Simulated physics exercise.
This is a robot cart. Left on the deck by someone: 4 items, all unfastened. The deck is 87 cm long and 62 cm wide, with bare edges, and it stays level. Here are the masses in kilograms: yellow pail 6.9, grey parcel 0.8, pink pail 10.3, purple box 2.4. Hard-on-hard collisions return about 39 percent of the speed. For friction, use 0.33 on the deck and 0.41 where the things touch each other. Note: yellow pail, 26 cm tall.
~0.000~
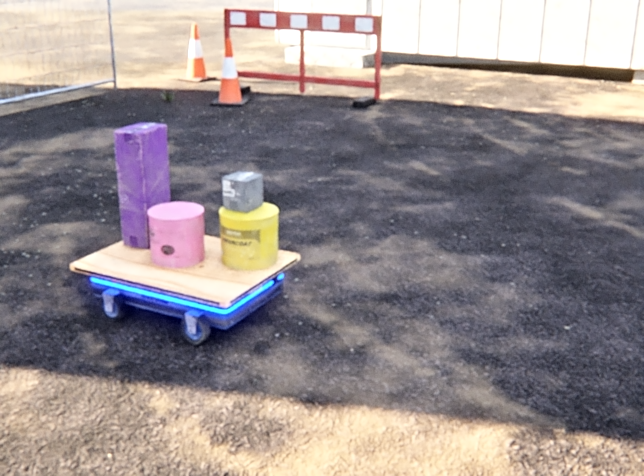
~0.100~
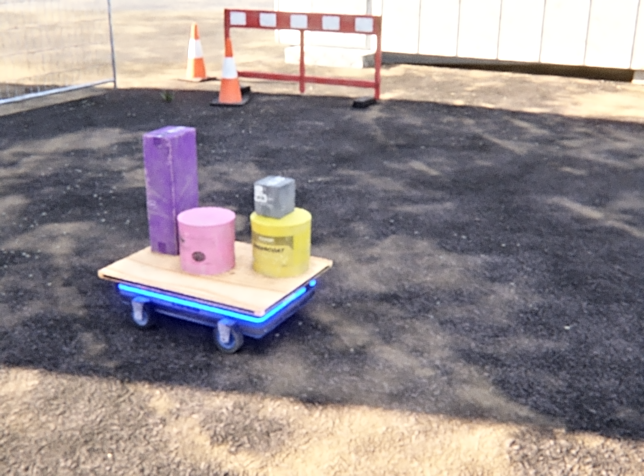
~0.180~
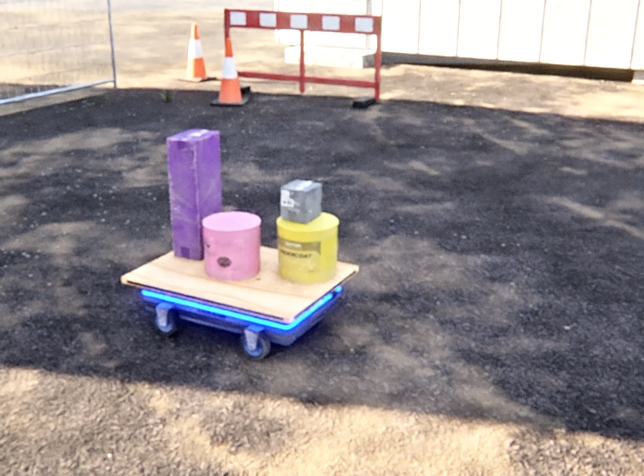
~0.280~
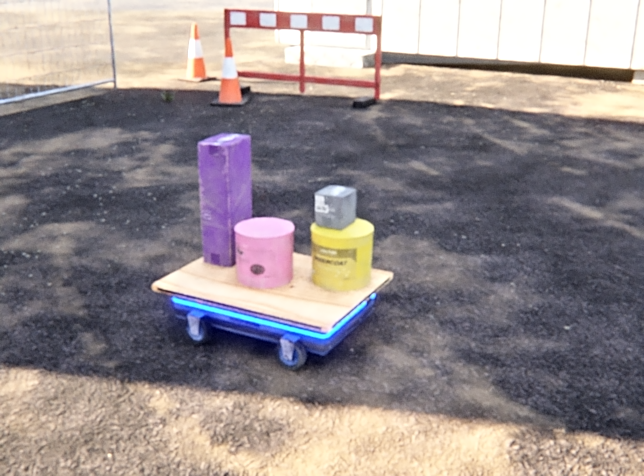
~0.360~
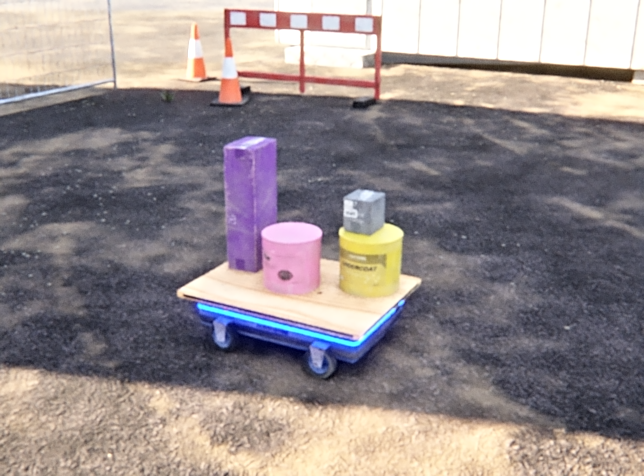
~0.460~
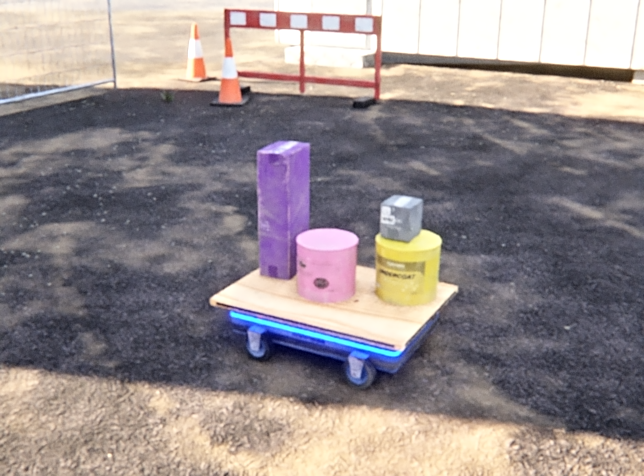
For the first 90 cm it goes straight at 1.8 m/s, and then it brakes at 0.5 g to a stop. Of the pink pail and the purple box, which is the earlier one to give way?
It is the second of the two.
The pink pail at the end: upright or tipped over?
In the last frame the pink pail remains up.
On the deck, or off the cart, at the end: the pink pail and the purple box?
Pink pail: In bounds; purple box: Out of bounds.
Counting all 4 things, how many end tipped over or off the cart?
That makes 3.
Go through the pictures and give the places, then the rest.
Cart 0 cm along; pink pail (177, 235); purple box (145, 186), in the first picture.
Cart 18 cm along; yellow pail (281, 242); grey parcel (275, 197), in the second picture.
Cart 32 cm along; yellow pail (308, 247); grey parcel (301, 202), in the third picture.
Cart 50 cm along; yellow pail (342, 254); grey parcel (336, 208), in the fourth picture.
Cart 65 cm along; yellow pail (370, 259); grey parcel (364, 212), in the fifth picture.
Cart 83 cm along; pink pail (327, 265); purple box (284, 210), in the sixth picture.
Around 0.86 s, cart 123 cm along; purple box at 26° to upright near (393, 227); pink pail shifted 11 cm near (435, 287); grey parcel shifted 11 cm.
Around 1.26 s, cart 123 cm along, stopped; yellow pail and grey parcel now off the cart; purple box on its side near (446, 255); pink pail shifted 18 cm near (450, 291).
Around 1.66 s, cart 123 cm along, stopped; purple box now off the cart; pink pail shifted 18 cm near (450, 291).
Around 1.96 s, cart 123 cm along, stopped; pink pail shifted 18 cm near (450, 291).
Finally (2.2 s), off the cart, yellow pail, grey parcel and purple box; not toppled but over 10 cm from the start, pink pail. Final places as that camera would see them, pink pail near (450, 291). Pink pail was never lost; purple box went at 0.92 s.
